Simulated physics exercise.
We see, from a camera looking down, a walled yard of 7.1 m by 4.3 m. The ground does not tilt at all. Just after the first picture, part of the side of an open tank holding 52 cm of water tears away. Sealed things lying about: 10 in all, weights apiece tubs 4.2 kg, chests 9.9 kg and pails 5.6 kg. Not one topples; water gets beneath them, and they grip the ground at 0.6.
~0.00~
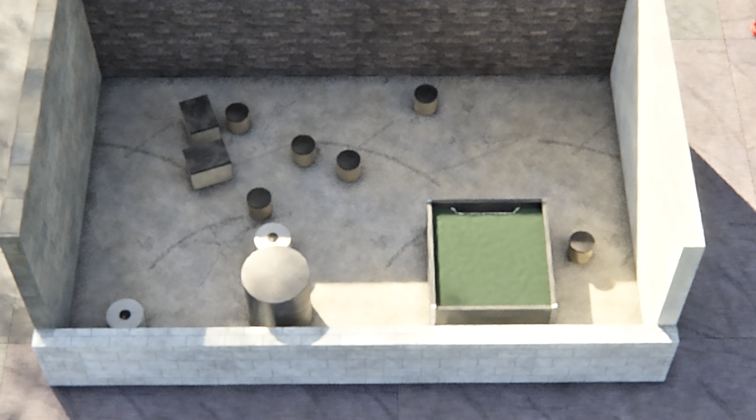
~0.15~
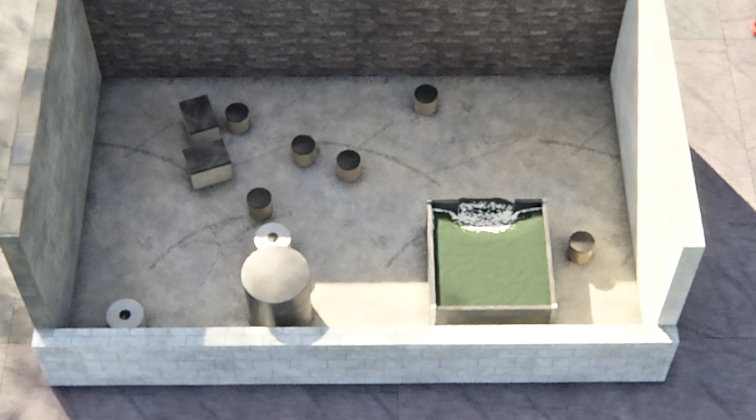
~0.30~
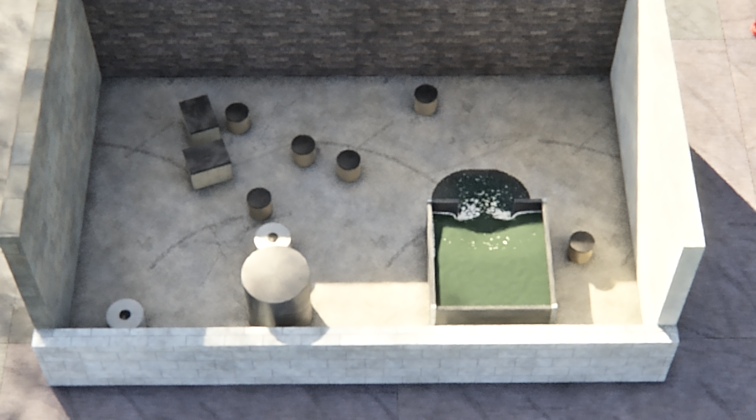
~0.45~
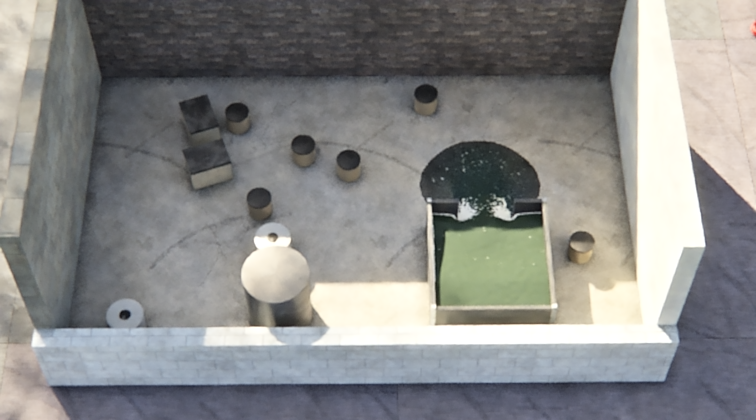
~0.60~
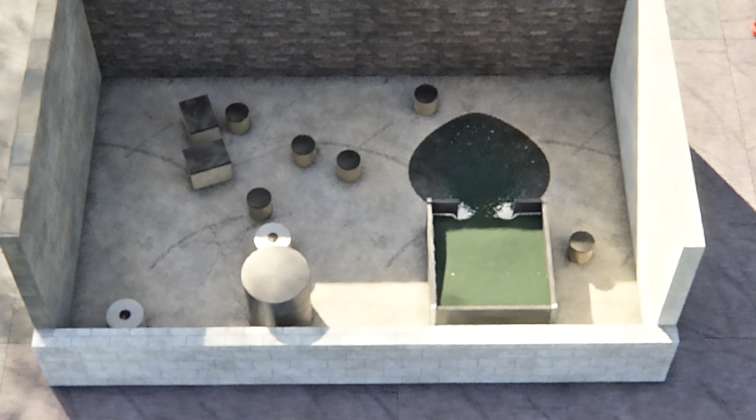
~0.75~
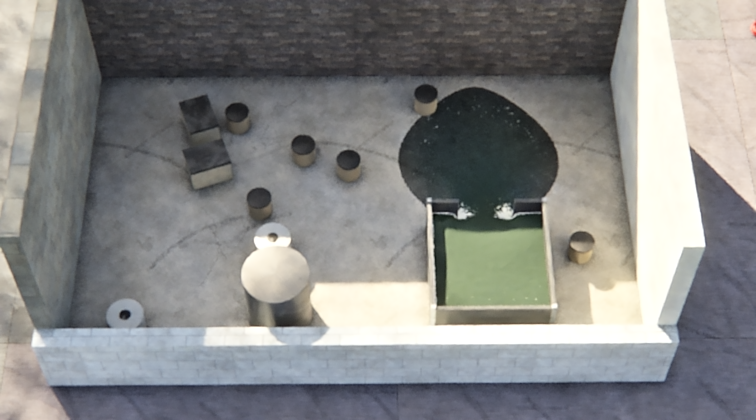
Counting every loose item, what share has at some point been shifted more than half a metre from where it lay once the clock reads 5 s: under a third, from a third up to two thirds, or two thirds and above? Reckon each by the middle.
Under a third.
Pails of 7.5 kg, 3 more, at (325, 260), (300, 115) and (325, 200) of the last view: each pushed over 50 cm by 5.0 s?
Outcome: Stays within first, stays within next, stays within last.
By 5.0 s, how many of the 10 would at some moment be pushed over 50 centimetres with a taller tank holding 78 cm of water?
That would give 4.
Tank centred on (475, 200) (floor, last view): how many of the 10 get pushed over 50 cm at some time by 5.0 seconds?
That gives 2 of them.
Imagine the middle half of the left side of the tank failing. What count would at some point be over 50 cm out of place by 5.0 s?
Then it comes to 5 of them.
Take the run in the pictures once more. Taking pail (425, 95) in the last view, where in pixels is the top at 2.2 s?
(354, 79) or thereabouts.
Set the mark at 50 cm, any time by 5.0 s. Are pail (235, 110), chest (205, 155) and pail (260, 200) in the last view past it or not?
Taking them in turn, the answers are smaller, smaller and smaller.
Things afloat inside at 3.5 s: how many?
The count is 0.
After 1.1 s 0 of 10 are over 50 cm from their spots; 0 afloat.
After 2.2 s 1 of 10 are over 50 cm from their spots; 0 afloat.
After 3.5 s 1 of 10 are over 50 cm from their spots; 0 afloat.
After 5.0 s 1 of 10 are over 50 cm from their spots, and 1 have been at some point; 0 afloat.
